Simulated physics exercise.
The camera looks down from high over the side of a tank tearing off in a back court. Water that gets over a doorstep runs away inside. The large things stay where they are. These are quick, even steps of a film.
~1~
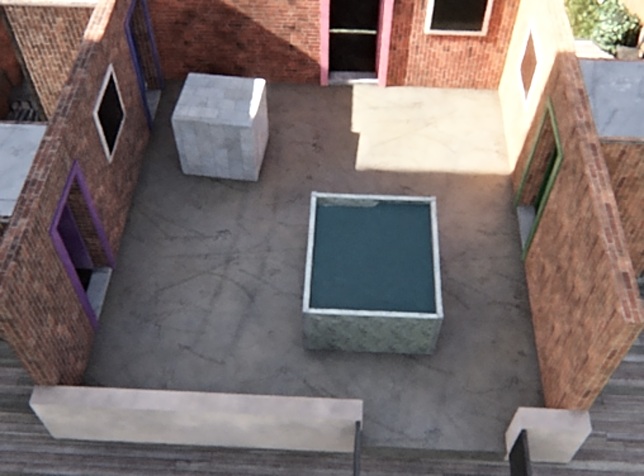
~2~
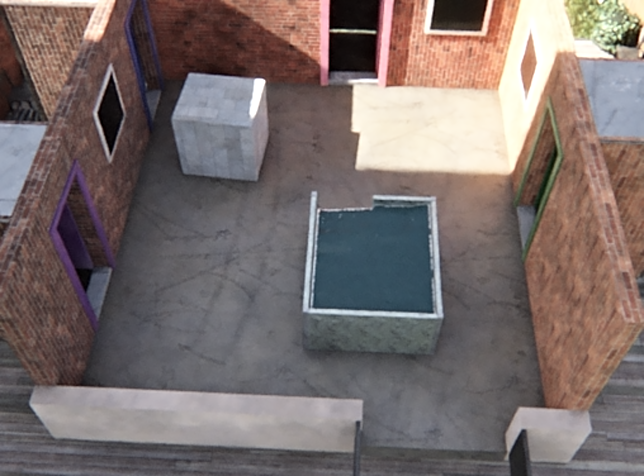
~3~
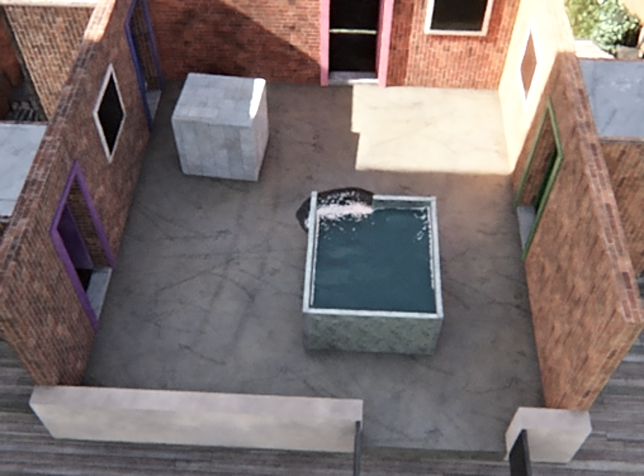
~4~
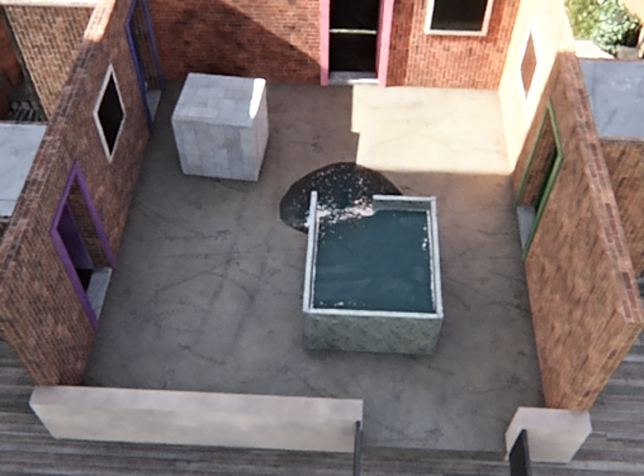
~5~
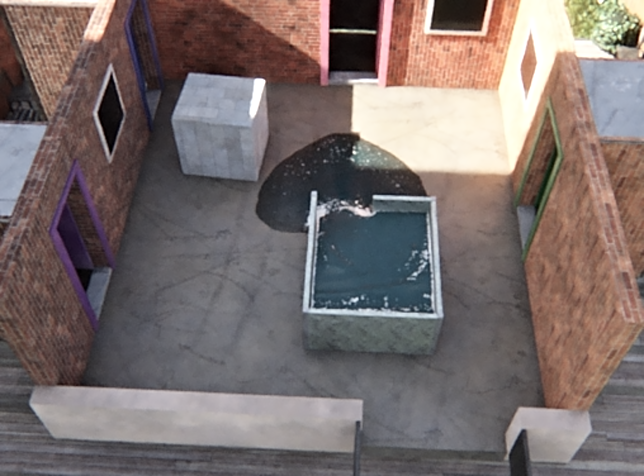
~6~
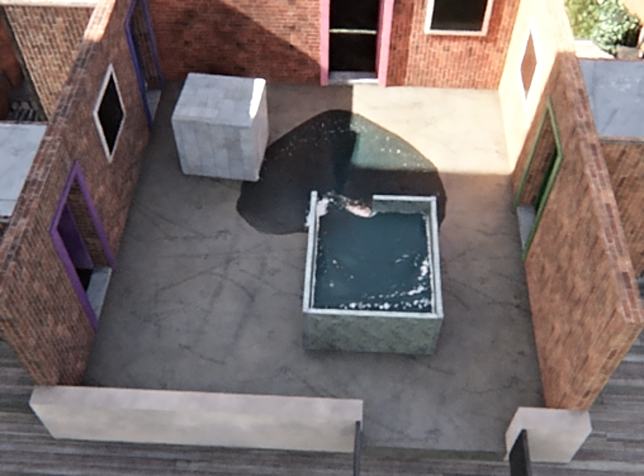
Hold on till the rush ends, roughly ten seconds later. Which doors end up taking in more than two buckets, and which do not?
My prediction: Pink door: Too much water. Blue door: Too much water. Green door: Little enough water. Purple door: Little enough water.
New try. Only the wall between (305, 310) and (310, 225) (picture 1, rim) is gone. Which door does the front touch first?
That would be the purple door.
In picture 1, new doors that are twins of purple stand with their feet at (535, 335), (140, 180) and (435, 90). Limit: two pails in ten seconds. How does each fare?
One after the other: Is under, stays under, lets more in.
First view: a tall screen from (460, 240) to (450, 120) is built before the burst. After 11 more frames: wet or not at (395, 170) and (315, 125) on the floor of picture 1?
One after the other: Awash, wet.
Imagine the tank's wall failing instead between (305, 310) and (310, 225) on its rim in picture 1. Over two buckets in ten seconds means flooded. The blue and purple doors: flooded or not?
In brief, the blue goes past the mark; the purple goes past the mark.
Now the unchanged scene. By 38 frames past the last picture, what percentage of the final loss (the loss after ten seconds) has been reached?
I get 60 percent.
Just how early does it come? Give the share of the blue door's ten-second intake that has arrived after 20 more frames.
My estimate: Close to 25 per cent.
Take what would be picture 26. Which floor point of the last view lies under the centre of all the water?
Close to (345, 186).
A moment on, water covers 35 % of the floor; the pink door over two buckets in, the blue door not reached, the green door not reached, the purple door not reached.
Next, water covers 40 % of the floor; the pink door far over two buckets in, the blue door wet at the sill, nothing in, the green door wet at the sill, nothing in, the purple door not reached.
Then, water covers 45 % of the floor; the pink door far over two buckets in, the blue door over two buckets in, the green door wet at the sill, nothing in, the purple door wet at the sill, nothing in.
Later, water covers 75 % of the floor; the pink door far over two buckets in, the blue door far over two buckets in, the green door wet at the sill, nothing in, the purple door wet at the sill, nothing in.
In the end, water covers 95 % of the floor; the pink door far over two buckets in, the blue door far over two buckets in, the green door wet at the sill, nothing in, the purple door wet at the sill, nothing in.
